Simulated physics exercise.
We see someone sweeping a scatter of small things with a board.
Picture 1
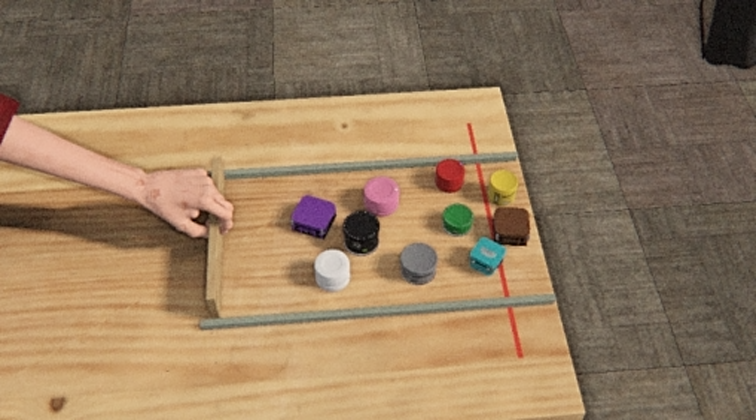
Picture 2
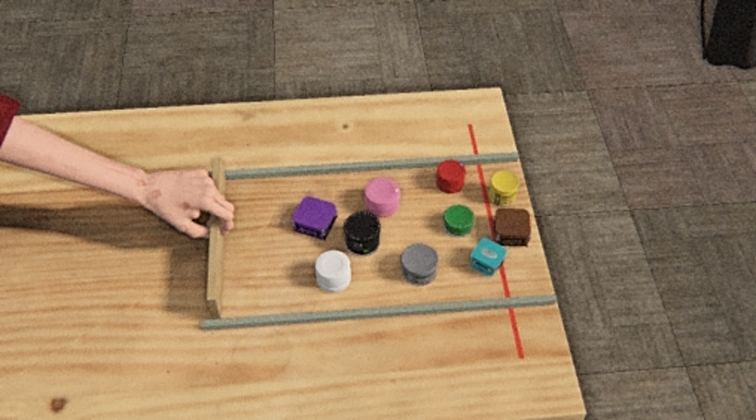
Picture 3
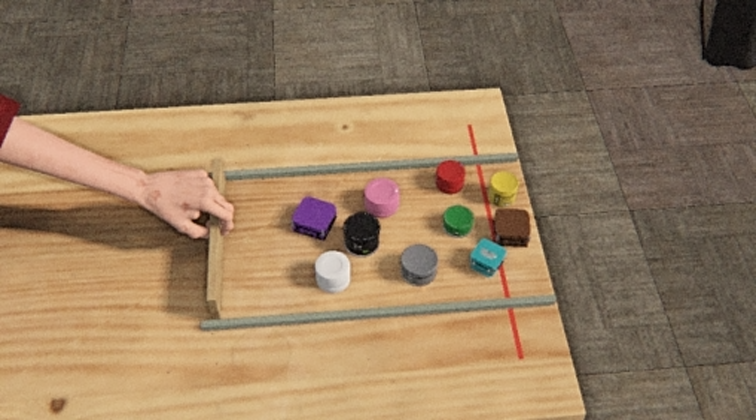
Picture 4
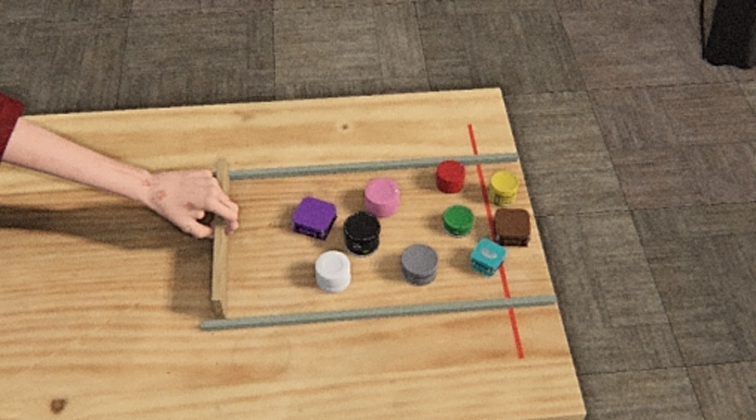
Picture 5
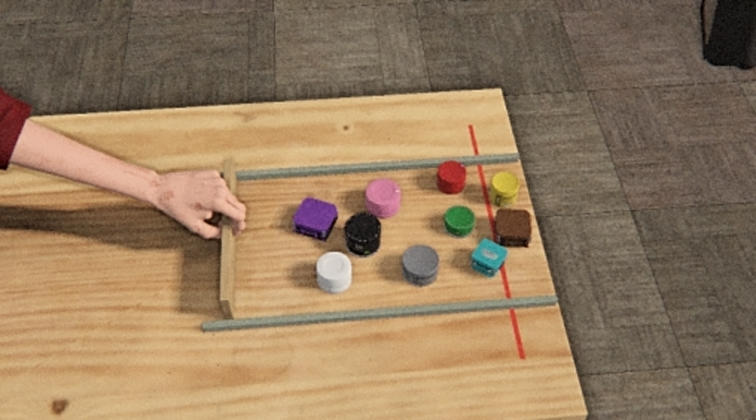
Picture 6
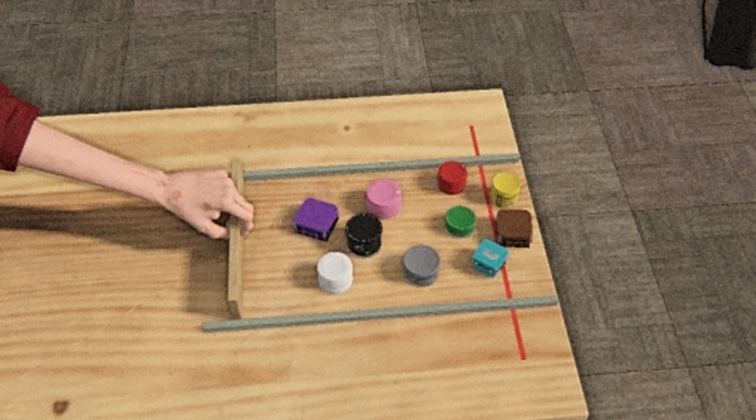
A hand slides a wooden board slightly right toward scattered small colourful objects, which stay still.
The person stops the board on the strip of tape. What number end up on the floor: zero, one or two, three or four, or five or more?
As it turns out, the number that fall off is five or more.
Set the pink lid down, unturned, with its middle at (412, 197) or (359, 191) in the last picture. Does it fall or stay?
In that order, it tumbles off; does not fall.
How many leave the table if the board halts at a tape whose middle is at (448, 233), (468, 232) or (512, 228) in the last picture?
Try by try, 0, 3 and 6.
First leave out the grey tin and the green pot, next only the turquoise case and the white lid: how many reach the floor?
The counts: 4 and 4.
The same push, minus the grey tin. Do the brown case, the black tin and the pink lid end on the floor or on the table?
The brown case comes down; the black tin does not fall; the pink lid comes down.
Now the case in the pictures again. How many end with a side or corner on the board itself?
4 of them.
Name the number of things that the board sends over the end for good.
Exactly 6.
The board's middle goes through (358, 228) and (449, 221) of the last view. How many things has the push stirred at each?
First 4, then 10.
Early on, none off yet; brown case at rest near (514, 229); yellow tub at rest near (505, 190); turquoise case at rest near (490, 260).
A while later, none off yet; brown case travelled a little near (529, 229); yellow tub travelled about its own width near (527, 187); turquoise case travelled well along near (540, 256).
Finally, the number that fall off is five or more; lost, pink lid, grey tin, green pot, turquoise case, yellow tub and brown case.
